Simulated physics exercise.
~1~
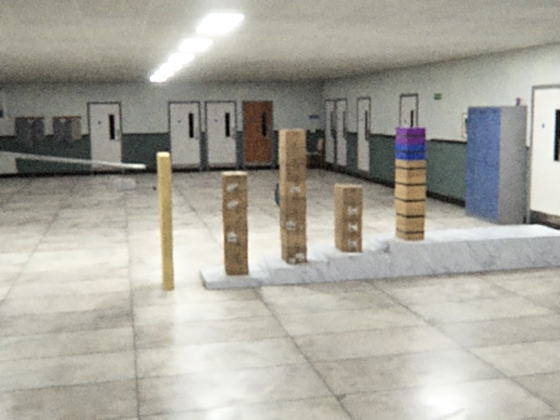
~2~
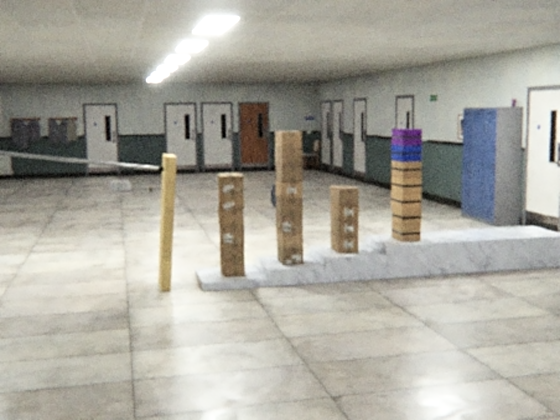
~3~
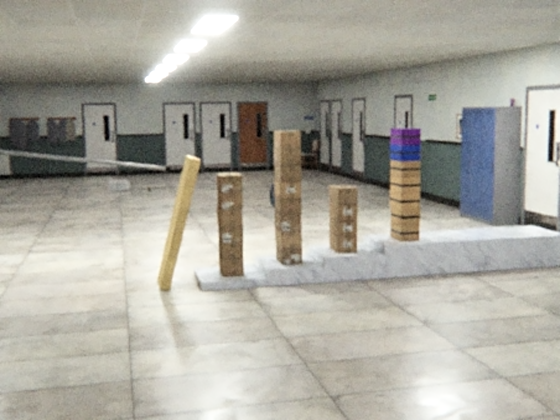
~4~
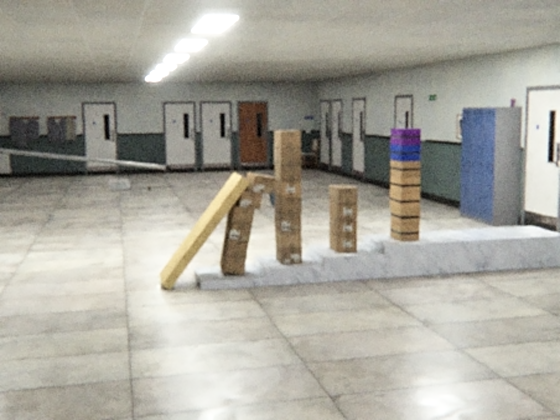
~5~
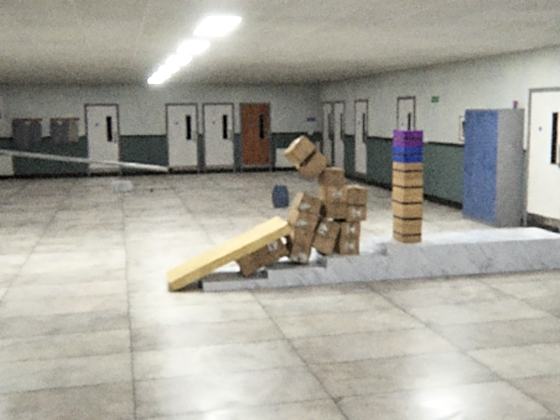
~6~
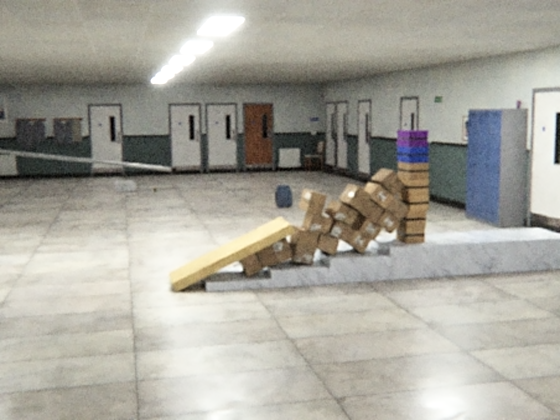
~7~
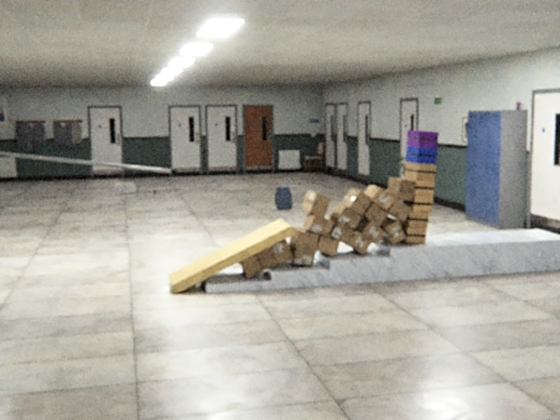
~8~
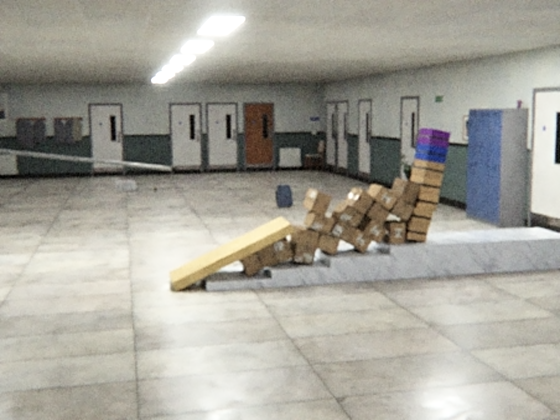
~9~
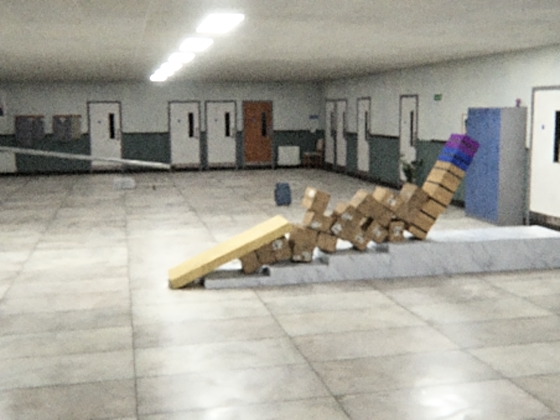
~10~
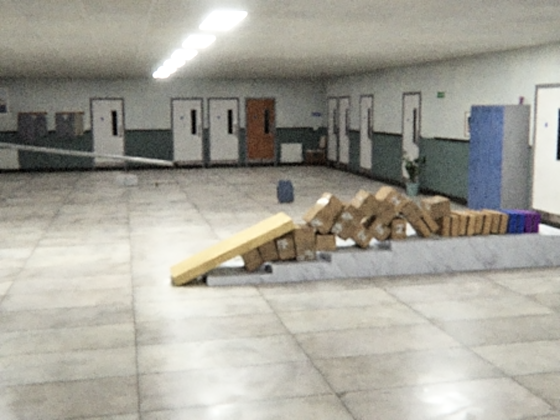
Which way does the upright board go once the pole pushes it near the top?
It tips over to the right, falling into the first stack of parcels.
